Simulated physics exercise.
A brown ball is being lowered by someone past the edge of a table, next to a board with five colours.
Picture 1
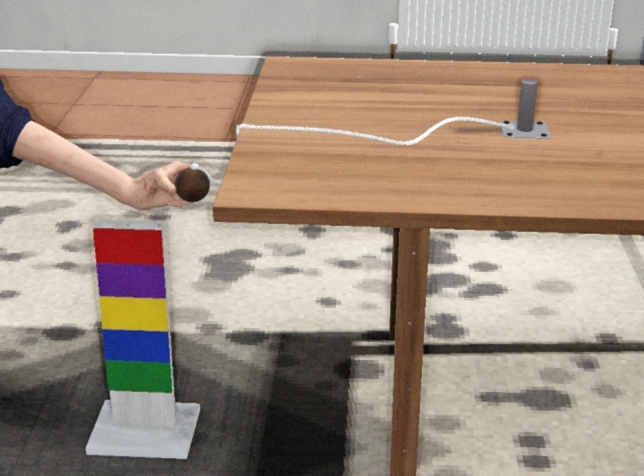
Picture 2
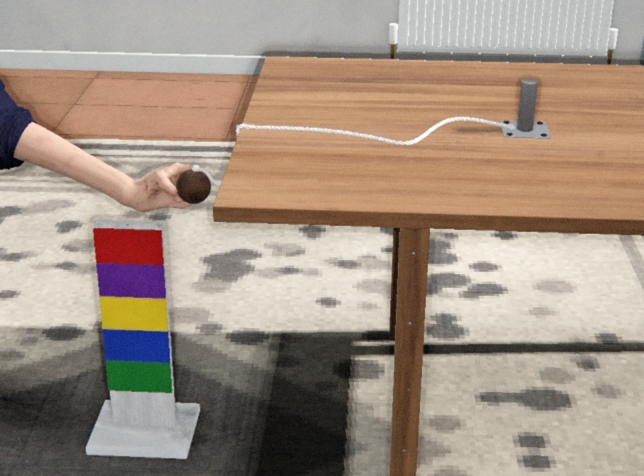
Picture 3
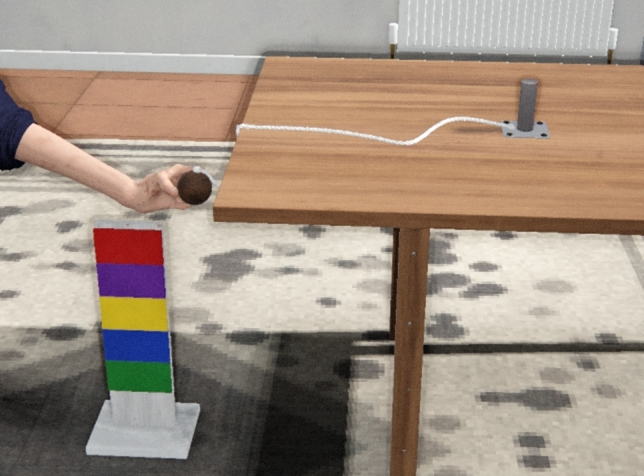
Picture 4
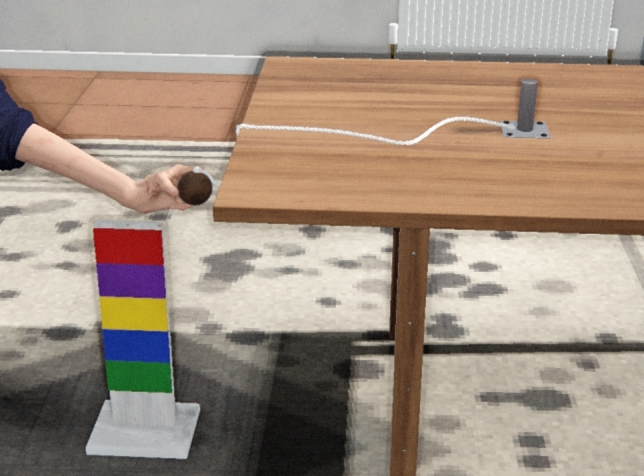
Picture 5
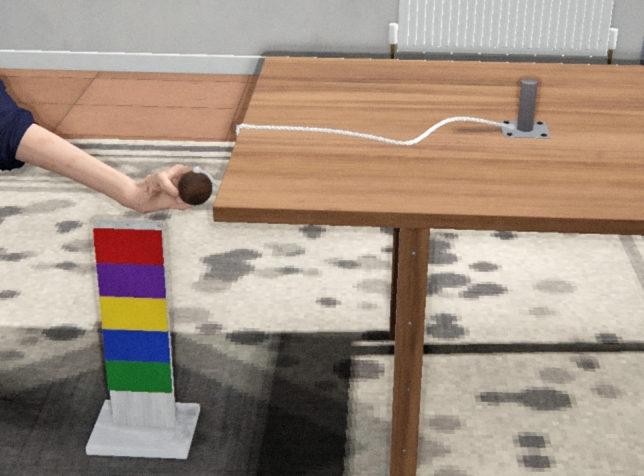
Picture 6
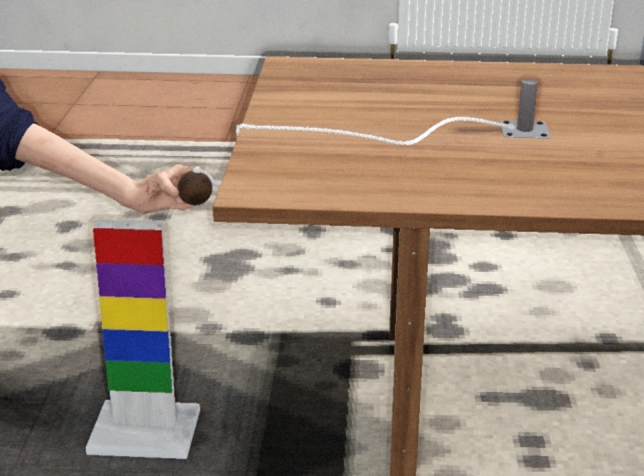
In the video, a hand holds a brown ball almost motionless above a stand with red, purple, yellow, blue and green bands, beside a wooden table where a white cord lies still, stretching from a metal post to the left edge.
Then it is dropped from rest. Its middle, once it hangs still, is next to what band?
Next to the purple one.
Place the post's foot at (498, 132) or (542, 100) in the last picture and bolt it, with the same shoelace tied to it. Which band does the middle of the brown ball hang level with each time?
Yellow; red.
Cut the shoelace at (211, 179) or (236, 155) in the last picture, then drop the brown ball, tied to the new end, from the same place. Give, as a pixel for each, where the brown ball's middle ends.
In turn, around (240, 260) and around (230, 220).
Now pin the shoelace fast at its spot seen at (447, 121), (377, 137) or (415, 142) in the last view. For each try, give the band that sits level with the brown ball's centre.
Try one: Purple. Try two: Red. Try three: Red.
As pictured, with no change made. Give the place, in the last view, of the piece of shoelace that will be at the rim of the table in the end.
Approx. (286, 128).
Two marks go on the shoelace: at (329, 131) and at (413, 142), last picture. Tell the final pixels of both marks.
End points: Roughly (280, 133); roughly (370, 131).
Early on, ball near (254, 272); level with purple.
Midway, ball near (218, 281); level with purple.
Finally, ball near (235, 285); level with purple. The purple one.
